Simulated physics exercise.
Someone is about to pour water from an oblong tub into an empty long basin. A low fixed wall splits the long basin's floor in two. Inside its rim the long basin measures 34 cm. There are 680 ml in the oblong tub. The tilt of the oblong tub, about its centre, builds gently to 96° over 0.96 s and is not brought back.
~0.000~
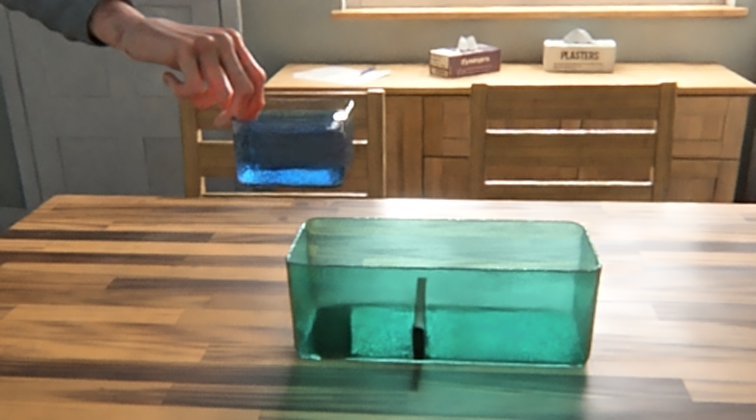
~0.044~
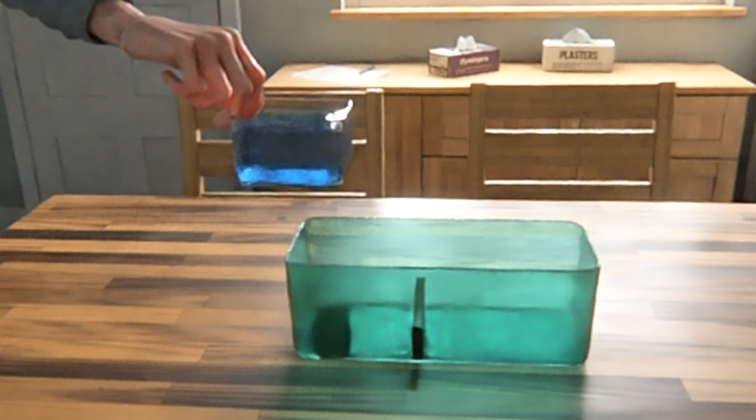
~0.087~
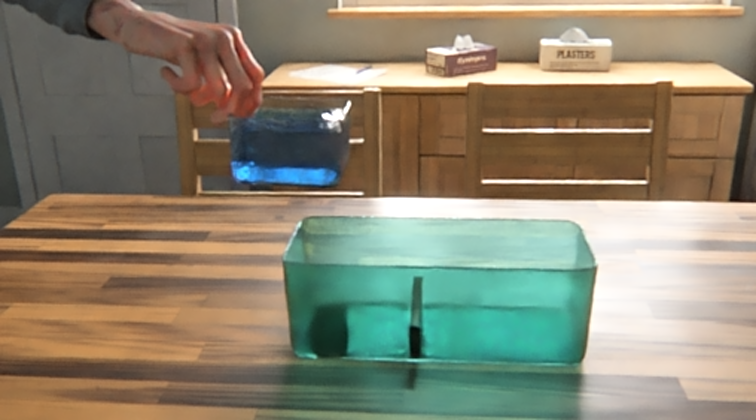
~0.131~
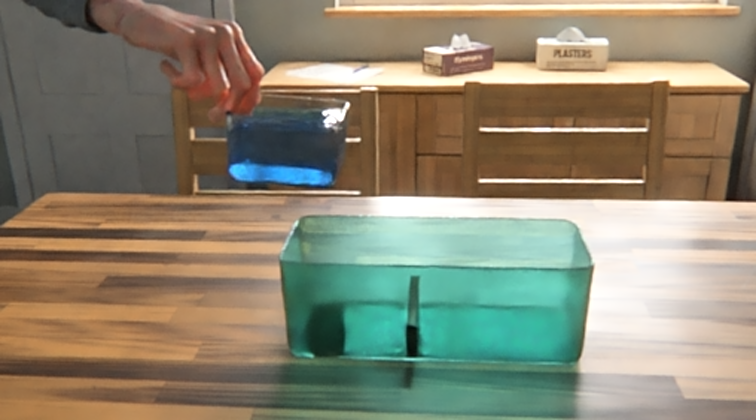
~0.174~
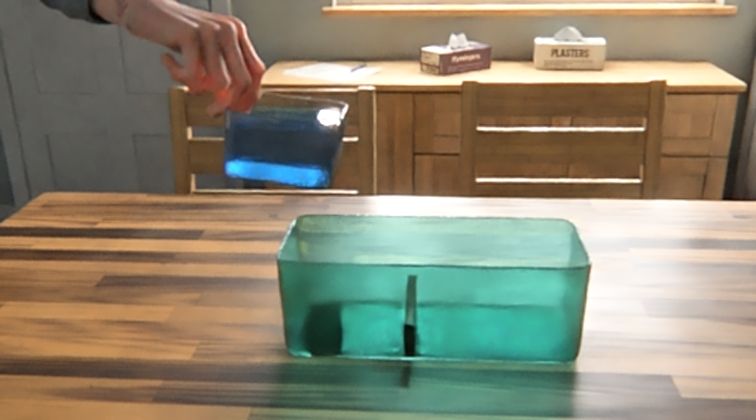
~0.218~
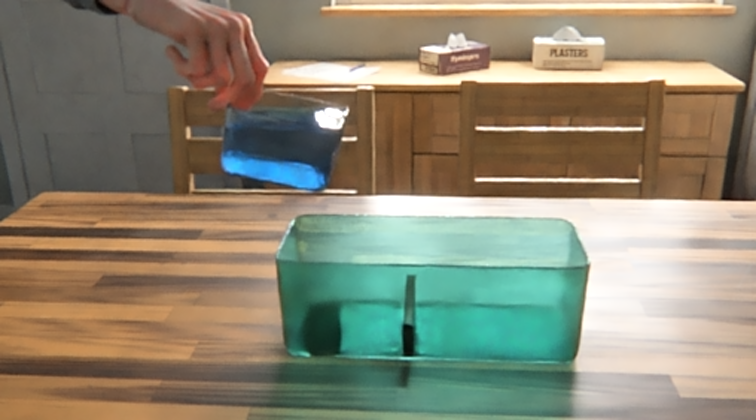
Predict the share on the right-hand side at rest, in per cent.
The far part has some 49 per cent.
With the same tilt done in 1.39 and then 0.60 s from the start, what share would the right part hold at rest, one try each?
First 50, then 35 per cent.
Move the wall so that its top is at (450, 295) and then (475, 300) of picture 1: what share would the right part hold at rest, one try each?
In turn about 5 and 5 per cent.
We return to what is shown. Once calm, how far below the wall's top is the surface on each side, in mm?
Some 22 mm on the left and 28 mm on the right.
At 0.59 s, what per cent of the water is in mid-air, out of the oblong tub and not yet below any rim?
Some 28 per cent.
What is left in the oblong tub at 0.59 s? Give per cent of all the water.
Near 60 in a hundred.
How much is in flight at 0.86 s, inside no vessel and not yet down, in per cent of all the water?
Near 8 in a hundred.
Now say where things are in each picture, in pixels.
In the first picture, it leans 0°; its right rim is at (348, 112); the water meets the walls at (245, 119) and (347, 120); the long basin's rim runs from (296, 241) to (593, 246); the wall's top is at (420, 301).
In the second picture, it leans 1°; its right rim is at (347, 112); the water meets the walls at (244, 119) and (347, 120).
In the third picture, it leans 2°; its right rim is at (345, 112); the water meets the walls at (242, 117) and (344, 119).
In the fourth picture, it leans 4°; its right rim is at (343, 114); the water meets the walls at (239, 117) and (342, 118).
In the fifth picture, it leans 8°; its right rim is at (342, 116); the water meets the walls at (237, 115) and (340, 118).
In the sixth picture, it leans 12°; its right rim is at (343, 120); the water meets the walls at (238, 115) and (342, 118).
By 0.59 s the tilt is 65° and 59 per cent is still to pour, 8 is left of the wall and 4 right of it.
By 0.86 s the tilt is 94° and 15 per cent is still to pour, 29 is left of the wall and 49 right of it.
By 1.15 s the tilt is 96° and 3 per cent is still to pour, 45 is left of the wall and 49 right of it.
By 1.46 s the tilt is 96° and 1 per cent is still to pour, 49 is left of the wall and 49 right of it.
At rest 50 per cent lies left of the wall, 49 right of it and 1 outside.
